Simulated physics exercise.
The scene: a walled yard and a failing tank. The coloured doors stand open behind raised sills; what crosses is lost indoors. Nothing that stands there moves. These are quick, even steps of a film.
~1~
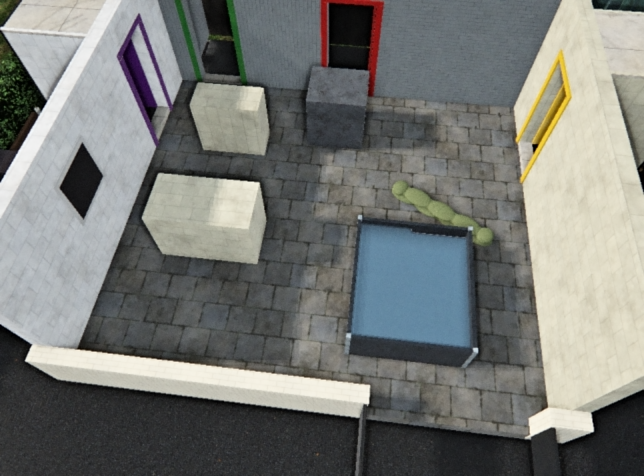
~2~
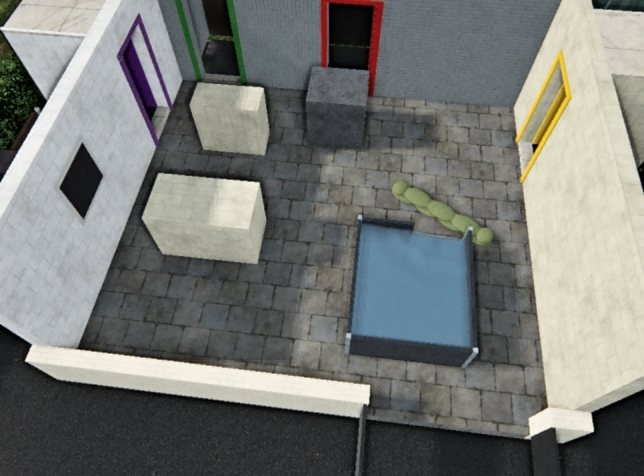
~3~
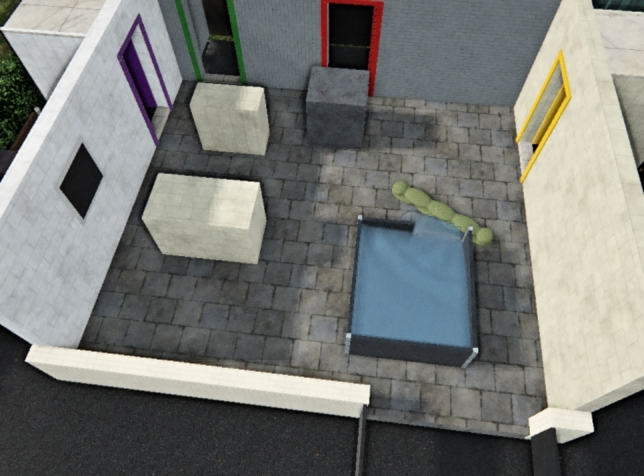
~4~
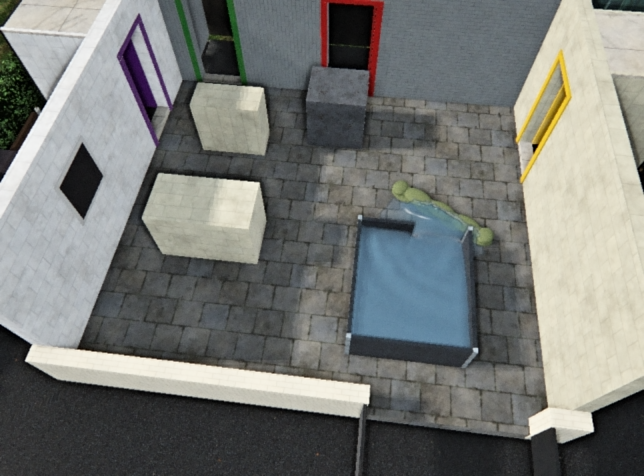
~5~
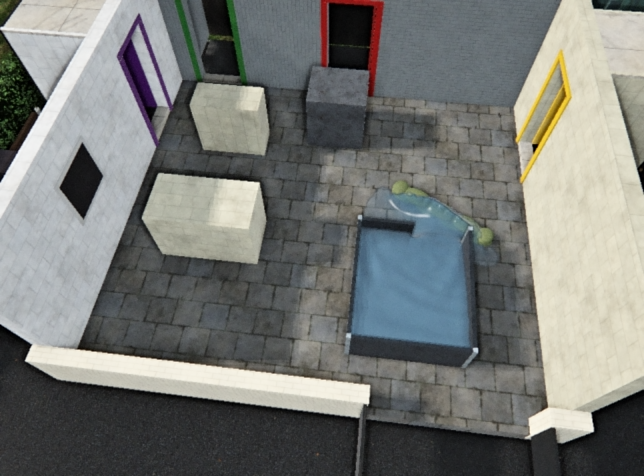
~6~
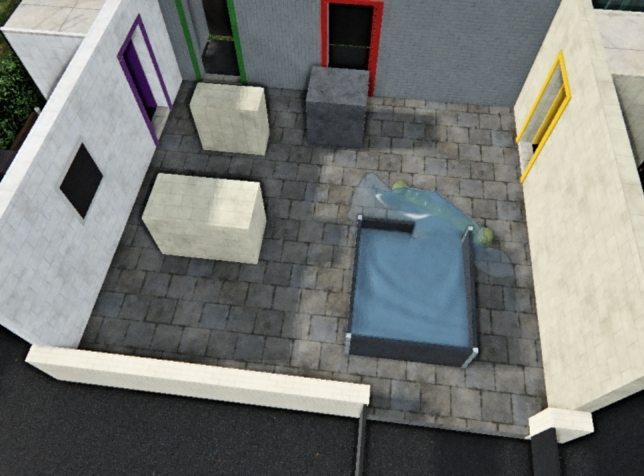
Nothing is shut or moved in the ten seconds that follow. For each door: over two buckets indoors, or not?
One by one: The red door stays under that; the yellow door stays under that; the green door takes more than that; the purple door stays under that.
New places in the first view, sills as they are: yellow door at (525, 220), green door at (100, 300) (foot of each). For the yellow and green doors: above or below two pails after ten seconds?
My reading: Yellow door is under; green door holds.
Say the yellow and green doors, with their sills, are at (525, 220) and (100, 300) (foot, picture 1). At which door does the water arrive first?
That is the yellow-painted one.
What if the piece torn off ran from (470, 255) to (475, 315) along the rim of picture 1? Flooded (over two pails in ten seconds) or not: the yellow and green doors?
One by one: The yellow door lets less in; the green door keeps below it.
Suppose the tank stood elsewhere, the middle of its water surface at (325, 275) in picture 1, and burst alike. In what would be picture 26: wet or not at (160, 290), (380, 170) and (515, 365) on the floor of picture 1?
In turn: Free of water, awash, wet.
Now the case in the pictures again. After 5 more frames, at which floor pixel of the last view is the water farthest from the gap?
I would point to (300, 144).
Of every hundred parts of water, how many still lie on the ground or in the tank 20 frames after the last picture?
I make it 98 per cent.
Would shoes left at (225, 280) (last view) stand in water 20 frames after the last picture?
There: Free of water.
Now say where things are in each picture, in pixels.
In the first frame, the tank at (412, 282) is whole and still.
In the second frame, water pours out on the tank's far side and has run to a hidden place.
In the third frame, the front is at (417, 214), out from the gap on the tank's far side.
In the fourth frame, water pours out on the tank's far side and has run to (398, 202).
In the fifth frame, the front is at (383, 193), out from the gap on the tank's far side.
In the sixth frame, the front is at (371, 179), out from the gap on the tank's far side.
A moment on, water covers 25 % of the floor; the red door not reached, the yellow door not reached, the green door not reached, the purple door not reached.
Next, water covers 50 % of the floor; the red door not reached, the yellow door wet at the sill, nothing in, the green door not reached, the purple door not reached.
Then, water covers 60 % of the floor; the red door wet at the sill, nothing in, the yellow door wet at the sill, nothing in, the green door wet at the sill, nothing in, the purple door wet at the sill, nothing in.
Later, water covers 80 % of the floor; the red door wet at the sill, nothing in, the yellow door wet at the sill, nothing in, the green door under two buckets in, the purple door wet at the sill, nothing in.
In the end, water covers 95 % of the floor; the red door wet at the sill, nothing in, the yellow door wet at the sill, nothing in, the green door over two buckets in, the purple door wet at the sill, nothing in.
